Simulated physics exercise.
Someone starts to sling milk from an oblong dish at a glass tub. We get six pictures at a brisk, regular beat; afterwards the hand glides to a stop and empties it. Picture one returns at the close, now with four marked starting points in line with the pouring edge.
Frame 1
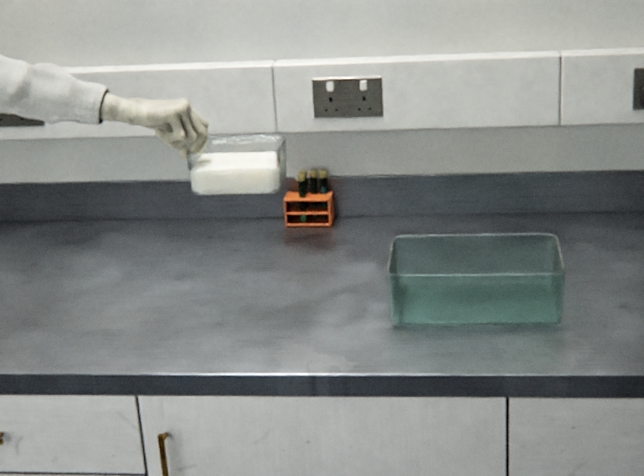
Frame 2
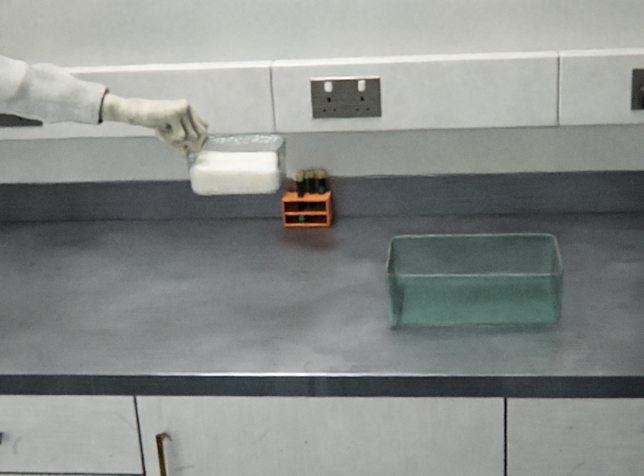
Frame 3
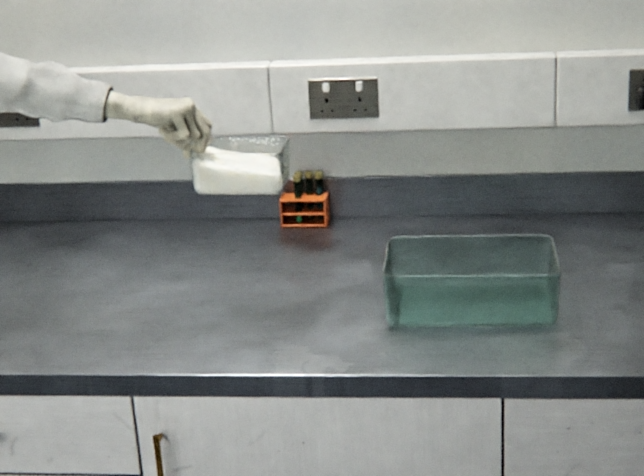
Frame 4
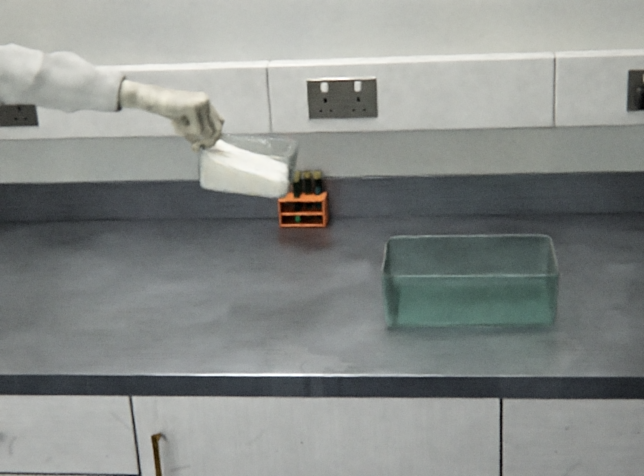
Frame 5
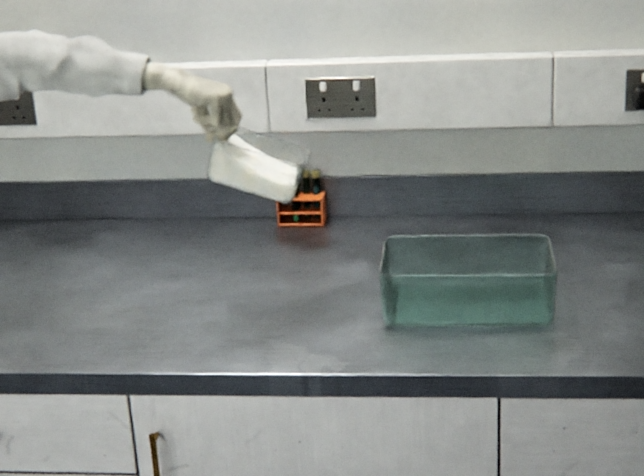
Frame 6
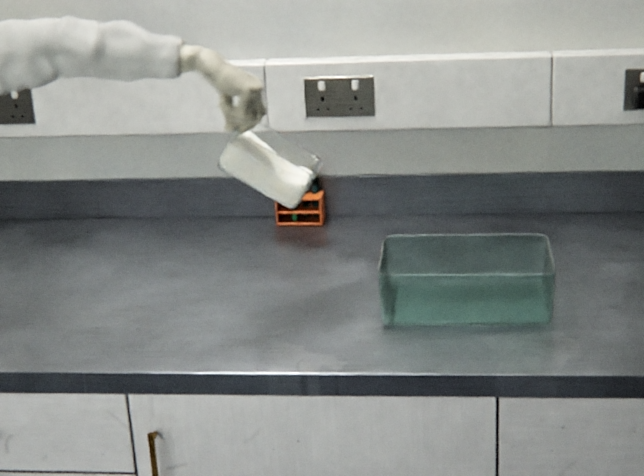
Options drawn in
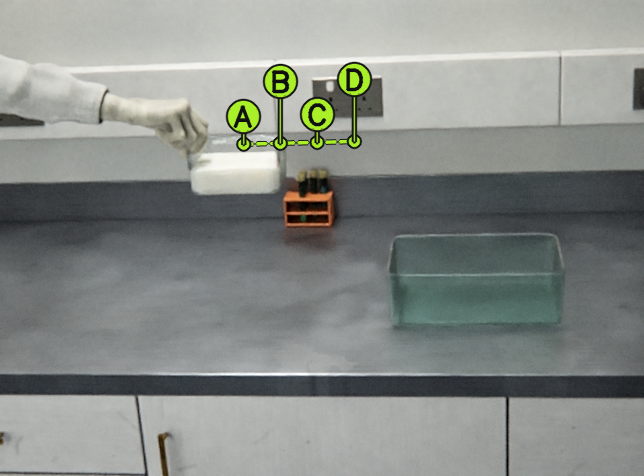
A gloved hand in a white sleeve holds a clear oblong dish of white milk at the upper left, above a grey laboratory bench seen from the front. An orange rack of dark-topped tubes stands behind, below a wall socket, with a greenish glass tub at right. The dish starts level, then moves slightly right and tilts steeply rightward as the arm extends, while the view drifts very slightly.
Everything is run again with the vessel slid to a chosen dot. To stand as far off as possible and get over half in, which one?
Dot A.
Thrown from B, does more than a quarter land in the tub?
Yes, it does.
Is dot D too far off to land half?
No, not at all.
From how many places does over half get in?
All four.
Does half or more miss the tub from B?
No.
On the marked copy, A at (243, 144); B at (280, 143); C at (317, 142); D at (354, 141).
With A, about 77 % lands in the tub, 15 % falls short and 8 % goes beside or beyond.
With B, about 82 % lands in the tub, 10 % falls short and 9 % goes beside or beyond.
With C, about 71 % lands in the tub, 4 % falls short and 24 % goes beside or beyond.
With D, about 93 % lands in the tub, 2 % falls short and 5 % goes beside or beyond.
